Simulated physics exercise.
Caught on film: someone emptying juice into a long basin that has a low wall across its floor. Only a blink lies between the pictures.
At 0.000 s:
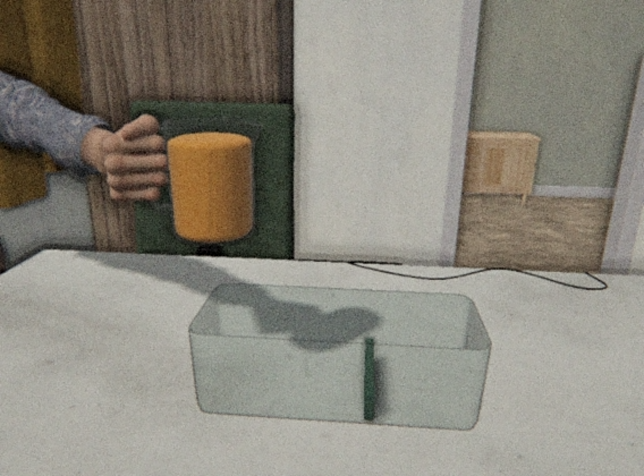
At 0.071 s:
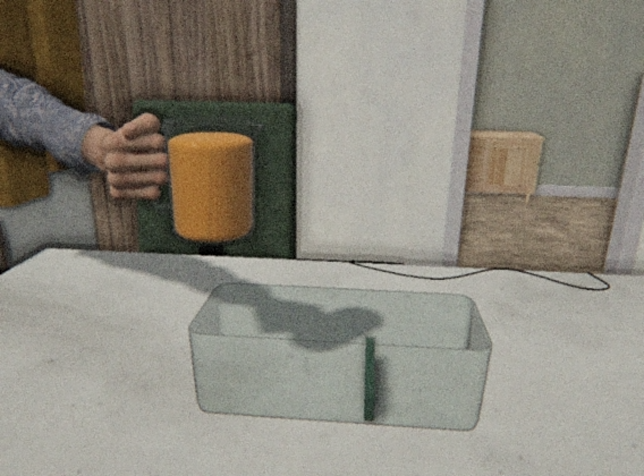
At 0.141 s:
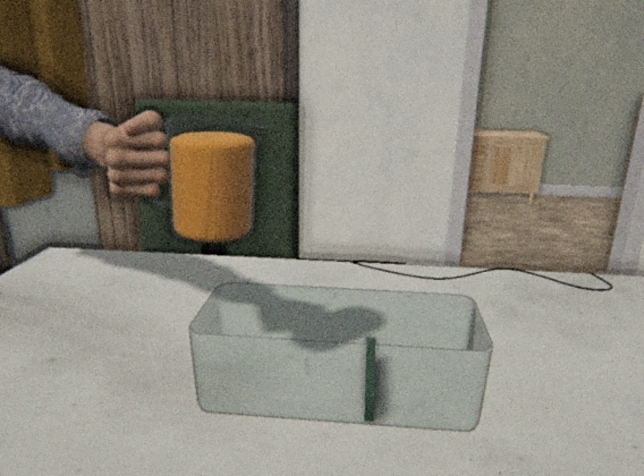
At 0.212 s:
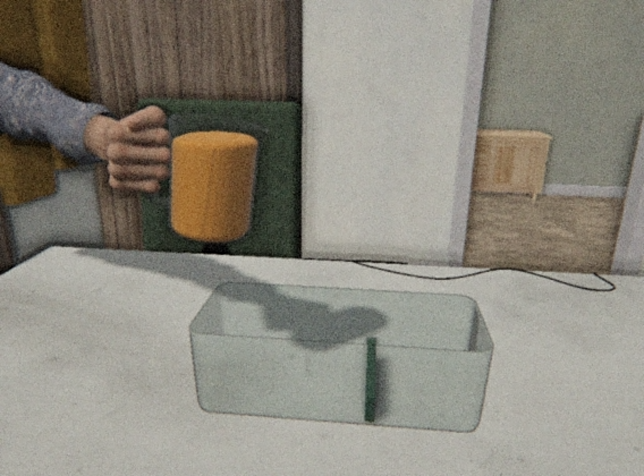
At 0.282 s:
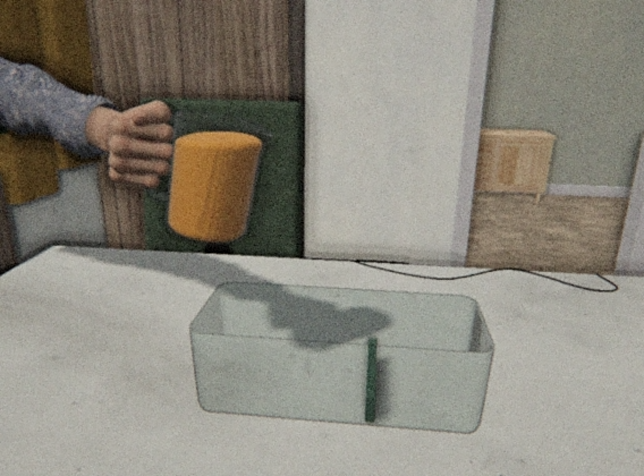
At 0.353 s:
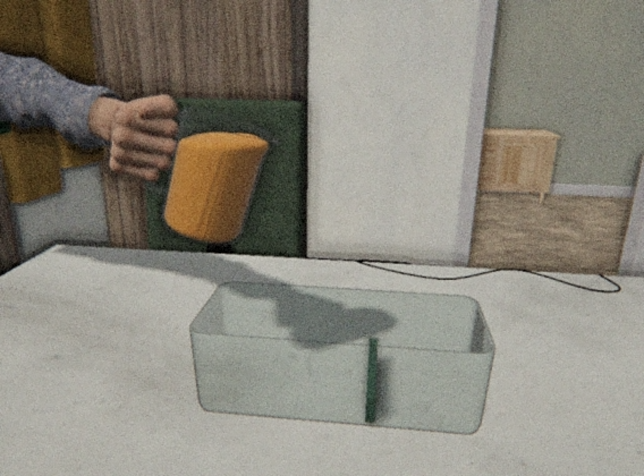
An orange cup held by a hand at the left starts upright, then tilts slightly to the right above a clear rectangular basin with a low green wall inside, while the basin stays still on the pale table.
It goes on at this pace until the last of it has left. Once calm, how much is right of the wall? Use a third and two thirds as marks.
In the end not even a third is right of the wall.
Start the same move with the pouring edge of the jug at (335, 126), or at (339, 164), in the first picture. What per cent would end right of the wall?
About 80 and 75 per cent.
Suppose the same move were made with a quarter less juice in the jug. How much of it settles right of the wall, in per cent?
About 5 per cent.
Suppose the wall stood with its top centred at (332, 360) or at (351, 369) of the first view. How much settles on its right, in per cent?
First some 60, then 30 per cent.
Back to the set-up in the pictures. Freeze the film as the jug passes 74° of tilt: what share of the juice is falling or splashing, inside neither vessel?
Roughly 15 in a hundred.
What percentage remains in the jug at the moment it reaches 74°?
About 75 per cent.
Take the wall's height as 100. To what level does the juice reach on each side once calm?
Left about 70, right about 10.
A moment on, the jug is tipped part way and 77 per cent is still to pour, 7 is left of the wall and 0 right of it.
Next, the jug is tipped right over and 18 per cent is still to pour, 59 is left of the wall and 1 right of it.
Then the jug is tipped right over and 0 per cent is still to pour, 91 is left of the wall and 5 right of it.
Later the jug is tipped right over and 0 per cent is still to pour, 91 is left of the wall and 5 right of it.
Finally, 91 per cent lies left of the wall, 5 right of it and 3 outside.
